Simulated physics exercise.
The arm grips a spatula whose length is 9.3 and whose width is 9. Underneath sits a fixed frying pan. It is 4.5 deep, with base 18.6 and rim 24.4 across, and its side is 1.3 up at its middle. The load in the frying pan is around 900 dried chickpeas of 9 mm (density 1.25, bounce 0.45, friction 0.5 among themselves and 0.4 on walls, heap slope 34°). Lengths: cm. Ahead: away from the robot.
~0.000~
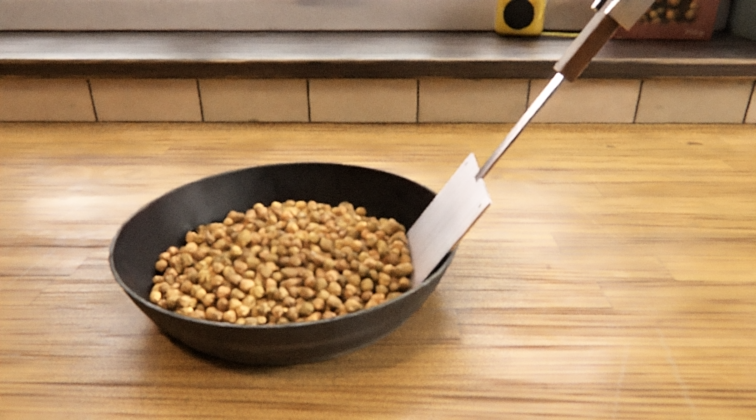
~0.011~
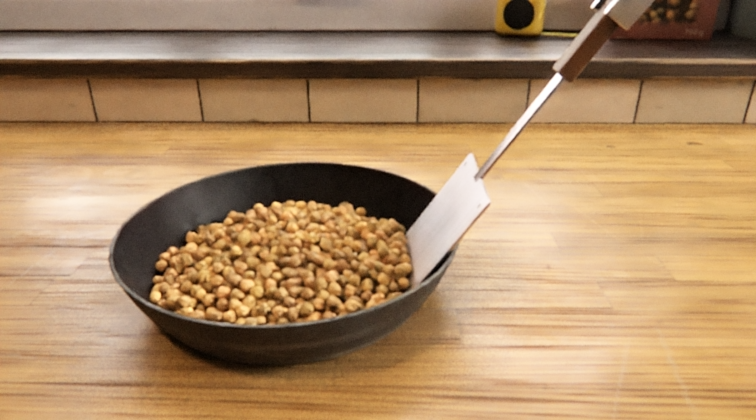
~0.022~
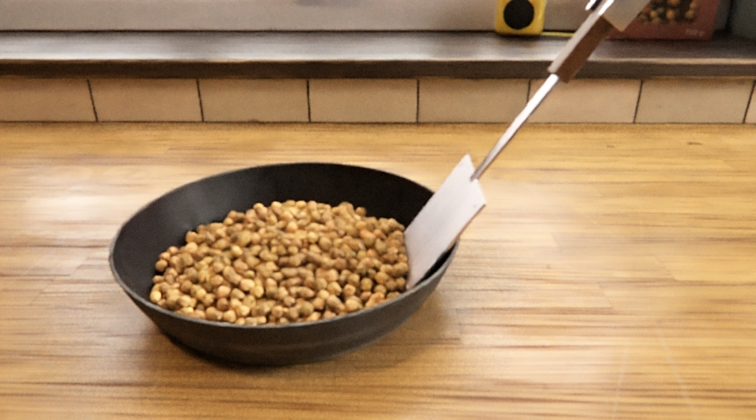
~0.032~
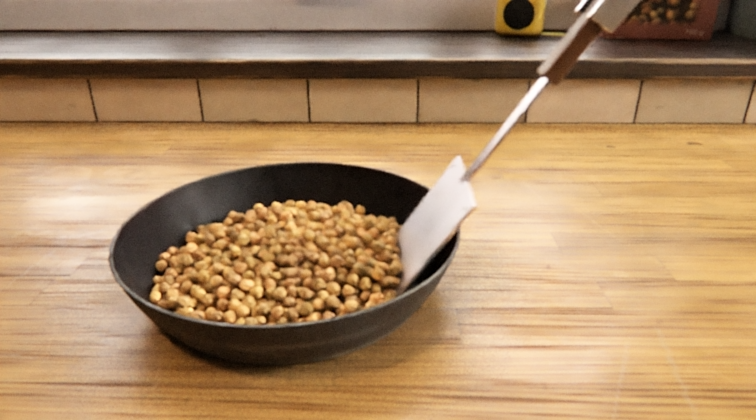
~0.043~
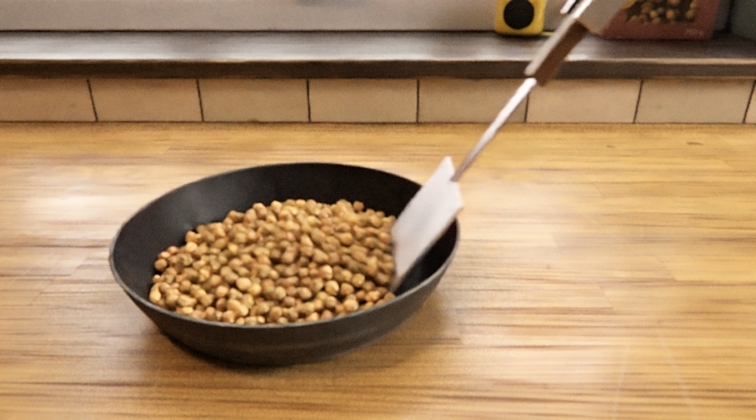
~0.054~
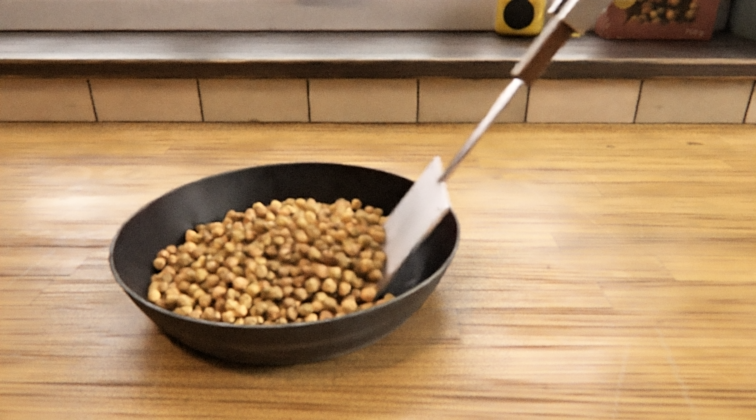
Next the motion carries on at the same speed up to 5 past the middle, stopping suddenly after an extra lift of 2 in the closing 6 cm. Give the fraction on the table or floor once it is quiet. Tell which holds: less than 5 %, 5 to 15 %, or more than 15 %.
What holds is less than 5 %.
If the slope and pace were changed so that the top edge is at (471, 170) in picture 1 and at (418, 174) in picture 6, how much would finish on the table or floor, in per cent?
Some 10 percent ends up on the table or floor.
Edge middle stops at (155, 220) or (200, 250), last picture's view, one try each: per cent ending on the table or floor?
Respectively about 35 and 10 percent end on the table or floor.
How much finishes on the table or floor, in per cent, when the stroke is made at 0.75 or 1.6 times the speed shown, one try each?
0 and 15 %.
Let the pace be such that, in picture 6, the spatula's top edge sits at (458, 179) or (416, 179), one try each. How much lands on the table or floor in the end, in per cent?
Try one roughly 0 per cent; try two roughly 15 per cent.
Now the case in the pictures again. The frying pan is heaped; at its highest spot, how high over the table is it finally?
Height at rest: Roughly 6.0 cm.
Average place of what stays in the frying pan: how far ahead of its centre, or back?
I'd put it at roughly 4.5 cm toward the front.
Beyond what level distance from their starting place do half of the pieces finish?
It comes out at about 3 cm.
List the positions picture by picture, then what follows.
The first picture shows spatula top edge at (481, 175), sloping 56°; upper third of the load around (300, 253), from x 155 to 405, top at y 205; 900 in the frying pan.
The second picture shows spatula top edge at (480, 176), sloping 56°; upper third of the load around (300, 253), from x 155 to 405, top at y 205.
The third picture shows spatula top edge at (476, 177), sloping 56°; upper third of the load around (301, 252), from x 155 to 405, top at y 205.
The fourth picture shows spatula top edge at (466, 178), sloping 56°; upper third of the load around (302, 251), from x 155 to 405, top at y 205.
The fifth picture shows spatula top edge at (455, 179), sloping 56°; upper third of the load around (304, 250), from x 155 to 400, top at y 205.
The sixth picture shows spatula top edge at (443, 179), sloping 56°; upper third of the load around (301, 249), from x 155 to 400, top at y 205; 900 in the frying pan.
After 0.10 s, sloping 56°, highest piece 5 above the table; 900 in the frying pan.
After 0.15 s, sloping 56°, highest piece 6 above the table; 900 in the frying pan.
After 0.37 s, sloping 56°, highest piece 6 above the table; 877 in the frying pan, 19 on the table or floor, 4 on the blade or in flight.
After 1.42 s, sloping 56°, highest piece 6 above the table; 876 in the frying pan, 24 on the table or floor.
At rest, 876 in the frying pan, 24 on the table or floor. That is 3 % on the table or floor.
